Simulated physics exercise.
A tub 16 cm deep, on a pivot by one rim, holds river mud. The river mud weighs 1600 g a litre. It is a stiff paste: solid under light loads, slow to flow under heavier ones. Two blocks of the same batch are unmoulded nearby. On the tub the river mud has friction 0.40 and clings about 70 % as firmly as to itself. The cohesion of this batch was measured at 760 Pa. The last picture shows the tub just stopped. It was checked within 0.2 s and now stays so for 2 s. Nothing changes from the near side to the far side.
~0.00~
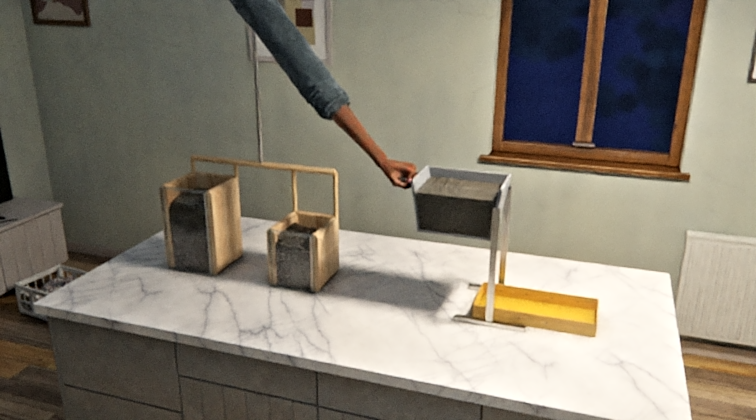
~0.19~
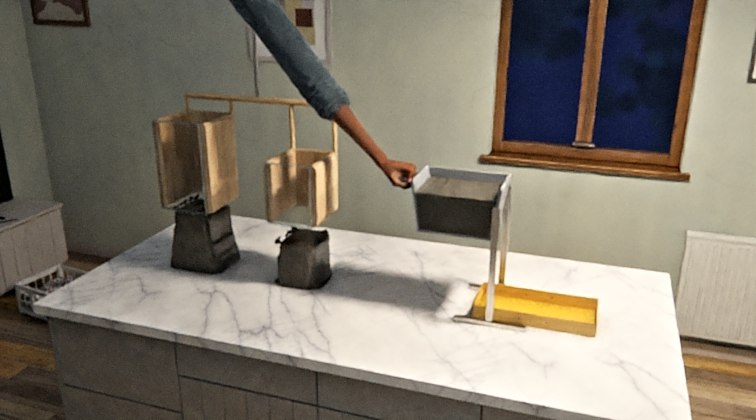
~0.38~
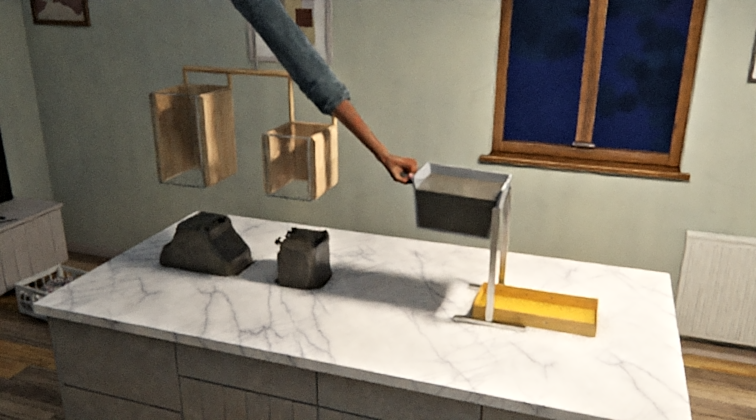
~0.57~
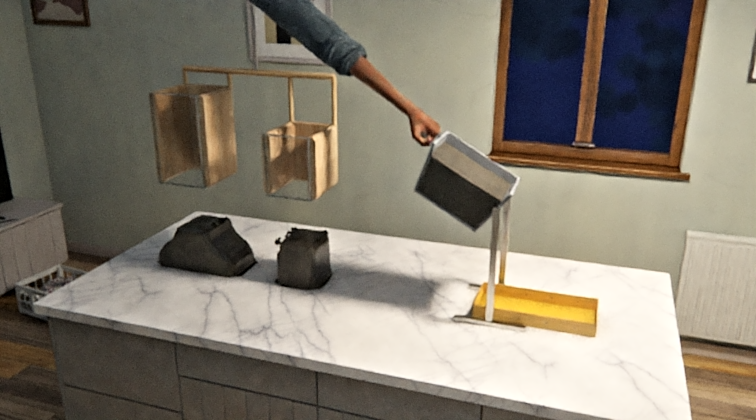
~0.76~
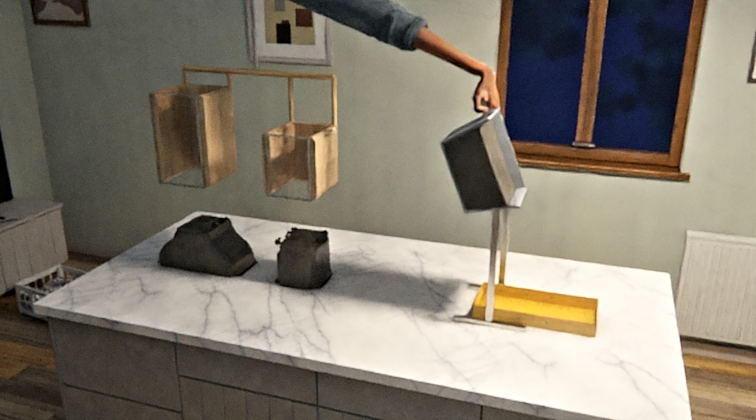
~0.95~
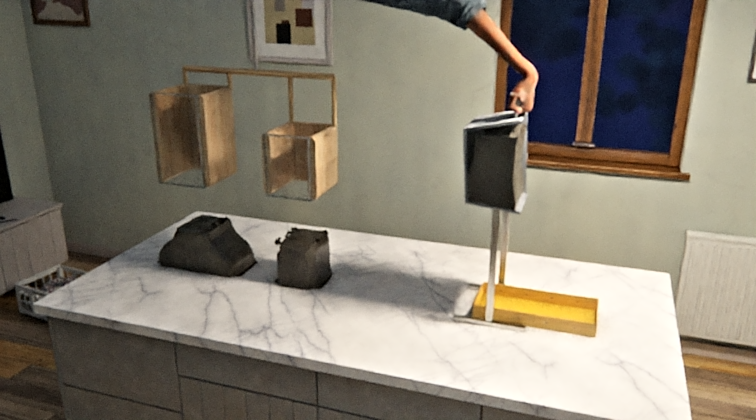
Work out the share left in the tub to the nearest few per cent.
About 38 %.
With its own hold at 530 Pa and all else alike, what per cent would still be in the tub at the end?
Then about 30 %.
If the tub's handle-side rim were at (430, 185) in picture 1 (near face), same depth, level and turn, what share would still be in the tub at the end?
In that case some 60 per cent.
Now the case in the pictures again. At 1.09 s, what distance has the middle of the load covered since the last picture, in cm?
About 6 cm.
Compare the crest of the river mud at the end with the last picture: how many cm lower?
About 15 cm.
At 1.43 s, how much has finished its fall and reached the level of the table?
Some 20 per cent.
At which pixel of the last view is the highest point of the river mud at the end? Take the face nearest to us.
At about (492, 180).
After 1.09 s, the tub is at 86 degrees and holds 79 %.
After 1.26 s, the tub is at 86 degrees and holds 44 %.
After 1.43 s, the tub is at 86 degrees and holds 38 %.
After 1.60 s, the tub is at 86 degrees and holds 38 %.
After 2.95 s, at the end, the tub is at 86 degrees and holds 38 %.
